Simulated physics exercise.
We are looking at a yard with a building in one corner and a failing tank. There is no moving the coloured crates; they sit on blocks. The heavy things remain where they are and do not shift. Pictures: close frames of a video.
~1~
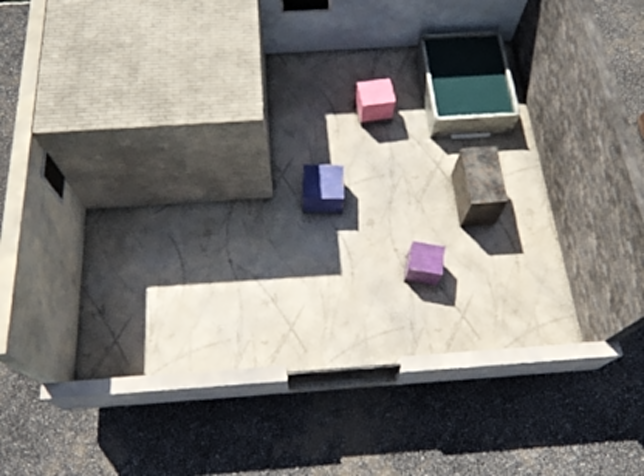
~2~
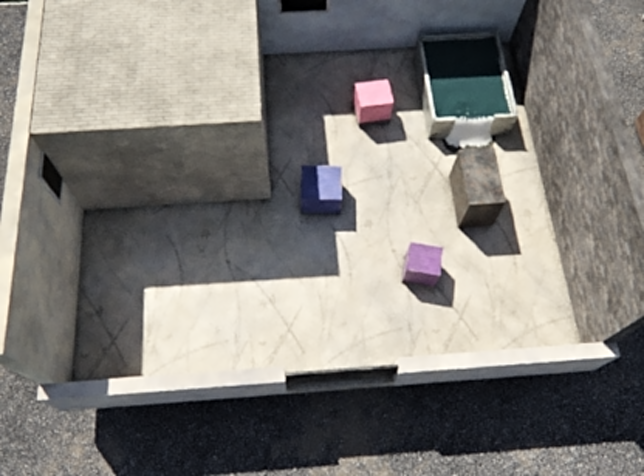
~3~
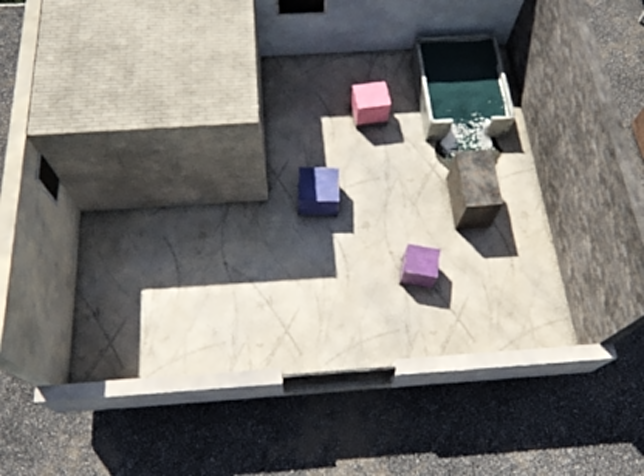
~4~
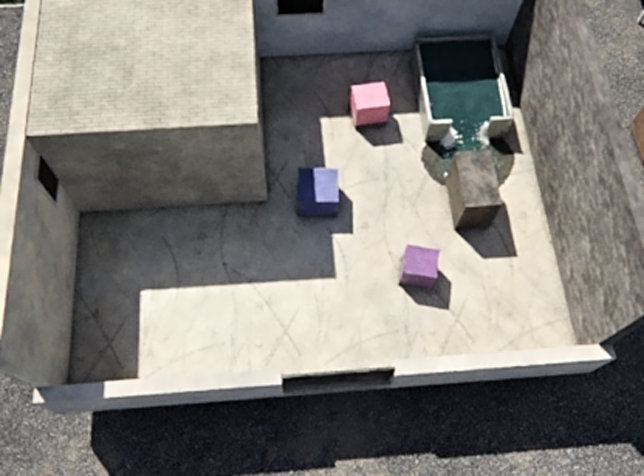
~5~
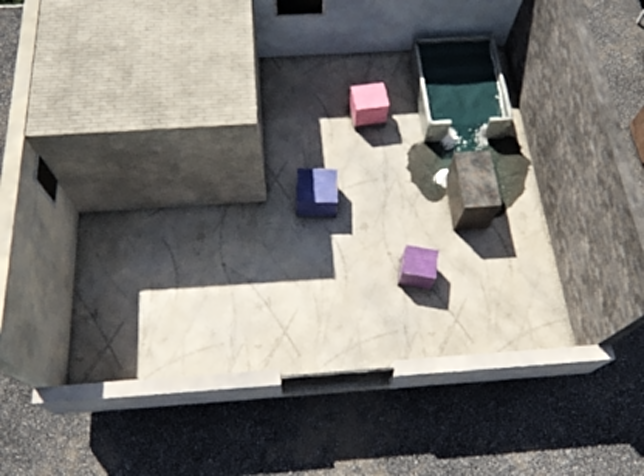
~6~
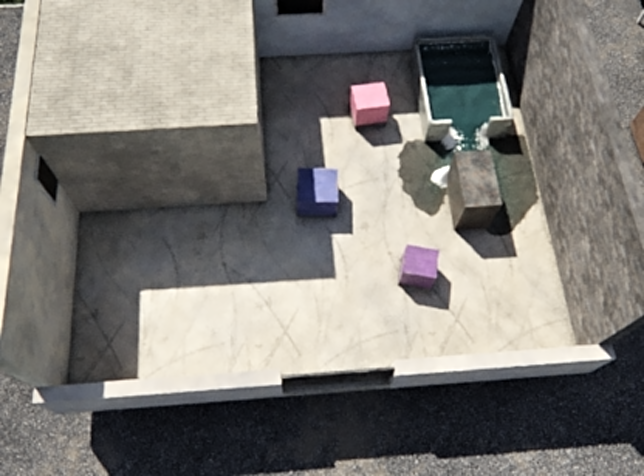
Water pours from the open tank and spreads around the grey-brown block in the walled yard.
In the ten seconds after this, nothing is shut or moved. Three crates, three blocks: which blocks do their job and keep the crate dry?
One by one: The pink crate will be a dry one, the blue crate will be a wet one, the purple crate will be a dry one.
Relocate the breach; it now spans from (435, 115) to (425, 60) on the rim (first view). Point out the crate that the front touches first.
The pink one.
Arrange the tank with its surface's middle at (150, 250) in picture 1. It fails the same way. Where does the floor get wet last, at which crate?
It is the pink one.
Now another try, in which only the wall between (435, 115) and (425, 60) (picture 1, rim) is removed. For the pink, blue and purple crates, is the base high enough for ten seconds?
I'd expect the pink crate goes wet, the blue crate goes wet, and the purple crate goes wet.
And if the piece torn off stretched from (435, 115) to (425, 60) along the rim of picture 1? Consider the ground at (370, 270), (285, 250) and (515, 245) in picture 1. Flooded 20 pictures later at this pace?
Spot one inundated, spot two inundated, spot three spared.
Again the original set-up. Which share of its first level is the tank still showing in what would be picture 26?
42 % or so.
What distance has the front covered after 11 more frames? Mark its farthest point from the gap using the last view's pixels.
Close to (569, 356), I think.
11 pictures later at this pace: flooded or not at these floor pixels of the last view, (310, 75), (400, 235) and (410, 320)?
Status per point, in sequence: Unwetted, then waterlogged, then unwetted.
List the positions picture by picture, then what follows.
In the first picture, the open tank at (468, 76) is whole and still.
In the second picture, water pours out at (470, 128) and has run to (452, 148).
In the third picture, the front is at a hidden place, out from the gap at (467, 131).
In the fourth picture, water pours out at (466, 132) and has run to a hidden place.
In the fifth picture, the front is at a hidden place, out from the gap at (465, 132).
In the sixth picture, water pours out at (466, 131) and has run to (507, 228).
A moment on, water covers 15 % of the floor; the pink crate not reached, the blue crate not reached, the purple crate water round its plinth.
Next, water covers 30 % of the floor; the pink crate water round its plinth, the blue crate water round its plinth, the purple crate water round its plinth.
Then, water covers 45 % of the floor; the pink crate water round its plinth, the blue crate water round its plinth, the purple crate water round its plinth.
Later, water covers 65 % of the floor; the pink crate water round its plinth, the blue crate water round its plinth, the purple crate water round its plinth.
In the end, water covers 95 % of the floor; the pink crate stayed above the water, the blue crate was topped, the purple crate stayed above the water.
